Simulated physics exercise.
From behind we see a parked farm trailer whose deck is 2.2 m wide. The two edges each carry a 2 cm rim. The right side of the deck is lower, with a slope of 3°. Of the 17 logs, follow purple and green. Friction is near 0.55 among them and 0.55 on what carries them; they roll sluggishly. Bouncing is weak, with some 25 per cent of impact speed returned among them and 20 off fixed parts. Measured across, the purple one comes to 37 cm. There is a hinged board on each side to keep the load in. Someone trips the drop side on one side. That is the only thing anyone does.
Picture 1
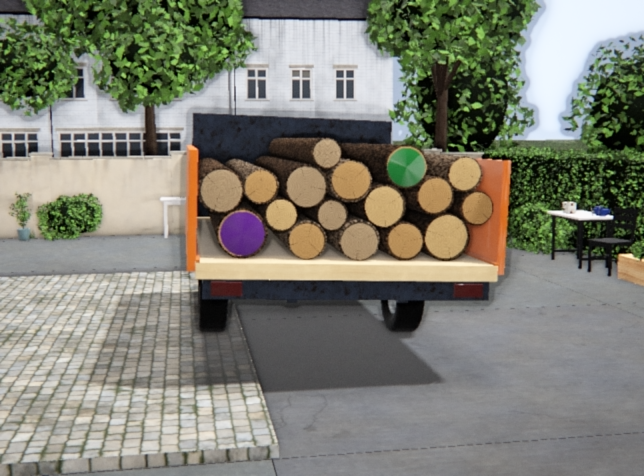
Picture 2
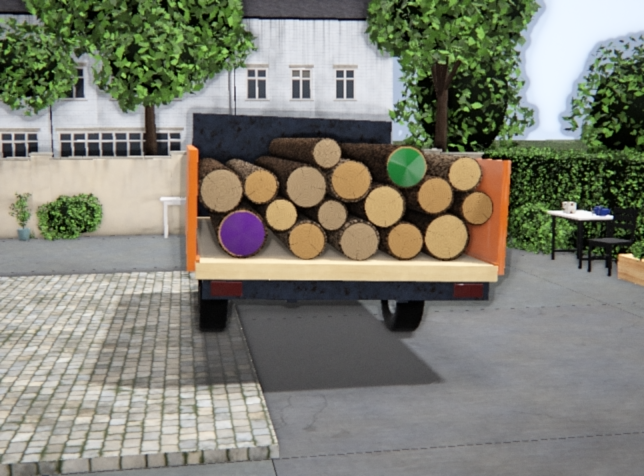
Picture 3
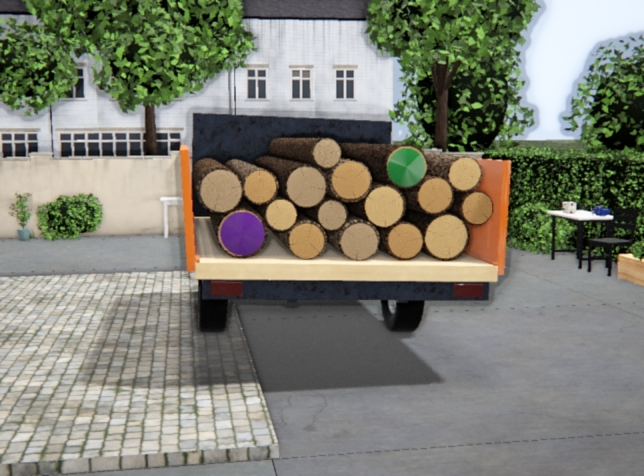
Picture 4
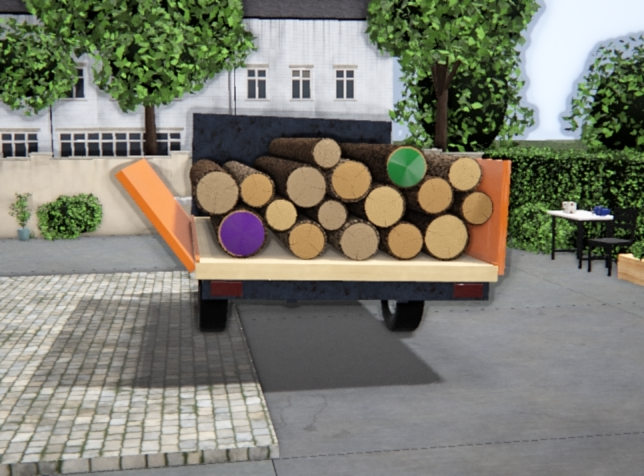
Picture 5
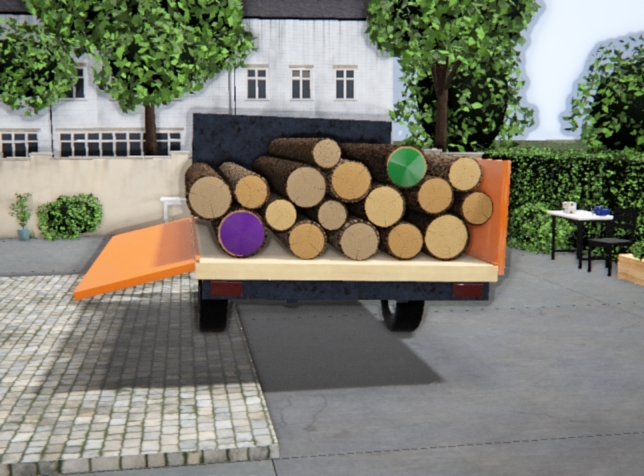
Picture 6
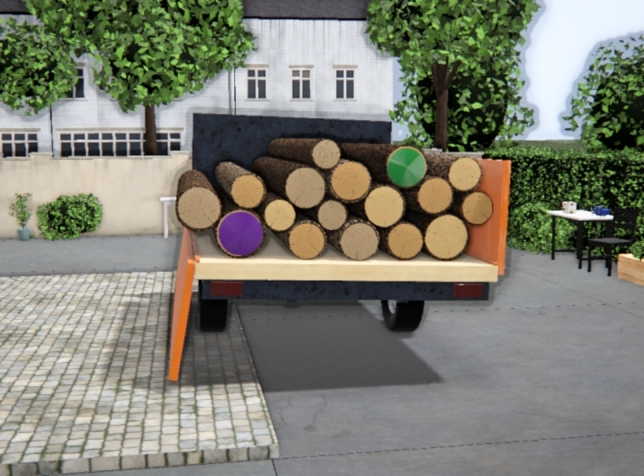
Parked trailer stacked with logs, its orange left side board swinging out and down while two left-hand logs shift slightly left.
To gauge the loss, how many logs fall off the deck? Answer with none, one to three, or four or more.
The count is one to three.
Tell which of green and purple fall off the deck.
Here green is retained and purple leaves.
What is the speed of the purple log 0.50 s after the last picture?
Speed: Around 0.4 m/s.
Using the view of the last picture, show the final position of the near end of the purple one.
In the last view it sits close to (93, 368).
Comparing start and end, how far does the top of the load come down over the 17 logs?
Some 5 centimetres.
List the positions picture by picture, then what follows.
The first picture shows purple (243, 234), green (407, 167); sides still shut; the deck slopes 3° down to the right; 5 of the 17 make up the bottom layer.
The second picture shows purple (243, 234), green (407, 167); both sides upright.
The third picture shows purple (243, 234), green (407, 167); left board out by 5°, tip at (185, 155).
The fourth picture shows purple (242, 234), green (407, 167); left board out by 40°, tip at (122, 177).
The fifth picture shows purple (242, 234), green (407, 167); left board out by 105°, tip at (80, 295).
The sixth picture shows purple (241, 234), green (407, 167); left board out by 170°, tip at (174, 374).
Another 0.5 s on from the last picture, purple is on the deck, 20 cm from the left edge, rolling left; green is up on others, 70 cm from the right edge; 1 off so far.
Another 1.2 s on from the last picture, purple is dropping off the left side; still the same for green; 2 off so far.
In the end (2.7 s after the last picture), purple is down on the left; green is up on others, 70 cm from the right edge; 2 off so far.
